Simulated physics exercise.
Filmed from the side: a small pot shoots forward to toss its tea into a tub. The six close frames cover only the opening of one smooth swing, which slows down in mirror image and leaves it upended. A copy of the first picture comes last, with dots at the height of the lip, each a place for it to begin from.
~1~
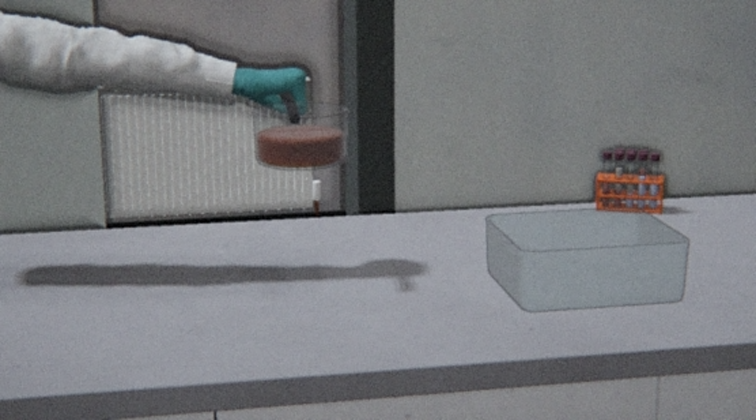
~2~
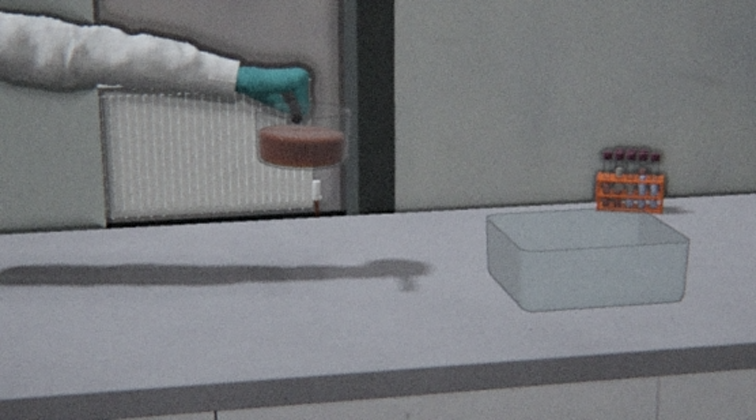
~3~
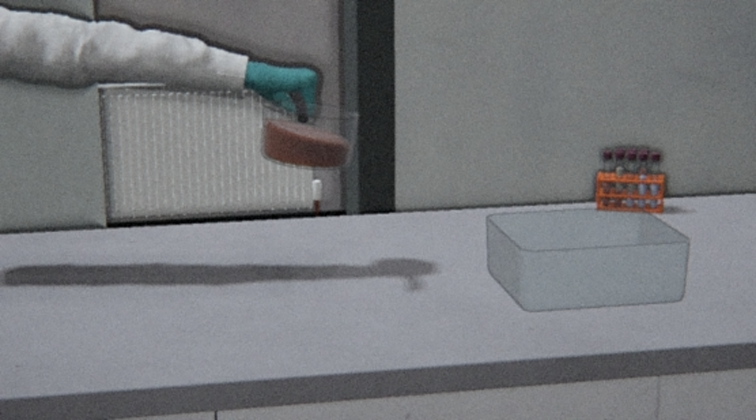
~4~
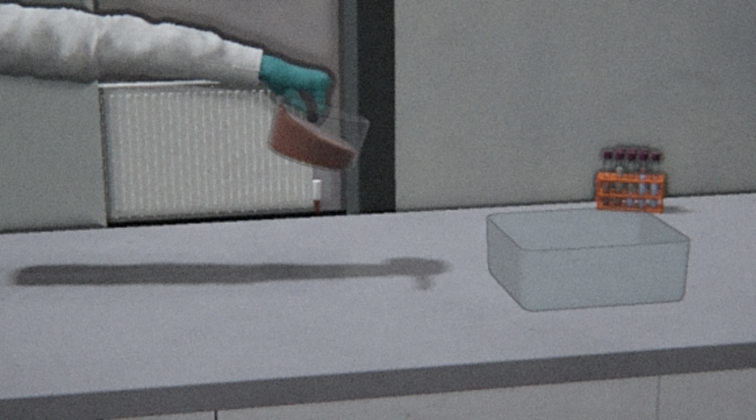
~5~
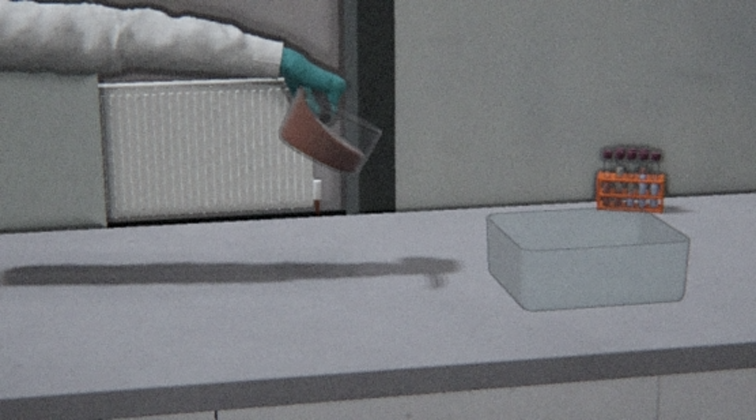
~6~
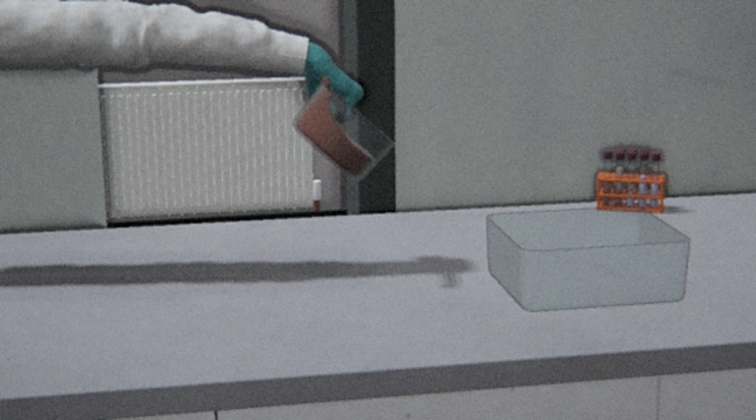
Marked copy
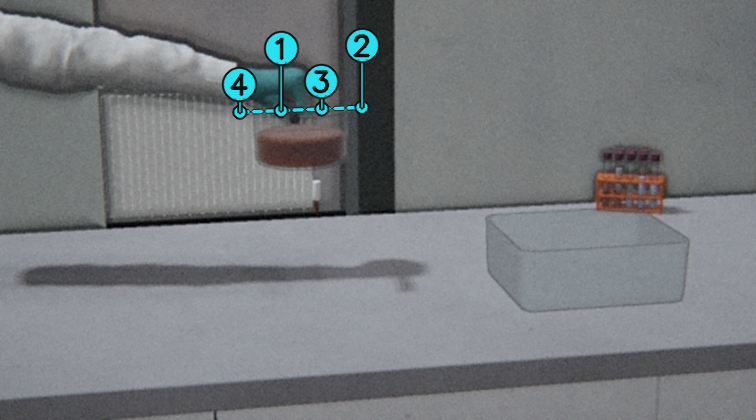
A teal-gloved hand on a white-sleeved arm holds a clear, round container of reddish-brown contents above a pale grey bench, seen from the side in a lab-like room. A clear, empty-looking tub sits at right before an orange rack of dark-capped tubes, with a white radiator behind. The arm extends slightly rightward, steadily tilting the container steeply to the right, while its shadow shifts along the bench.
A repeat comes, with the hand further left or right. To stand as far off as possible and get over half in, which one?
Place 3.
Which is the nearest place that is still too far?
The answer is 1.
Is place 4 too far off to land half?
Yes, that goes wrong.
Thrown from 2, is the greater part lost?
No, that is safe.
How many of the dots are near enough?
Two.
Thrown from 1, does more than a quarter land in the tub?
No, it does not.
On the marked copy, 1 at (281, 110); 2 at (362, 107); 3 at (321, 109); 4 at (239, 112).
With 1, about 13 % lands in the tub, 82 % falls short and 5 % goes beside or beyond.
With 2, about 69 % lands in the tub, 6 % falls short and 25 % goes beside or beyond.
With 3, about 74 % lands in the tub, 13 % falls short and 13 % goes beside or beyond.
With 4, about 1 % lands in the tub, 96 % falls short and 3 % goes beside or beyond.
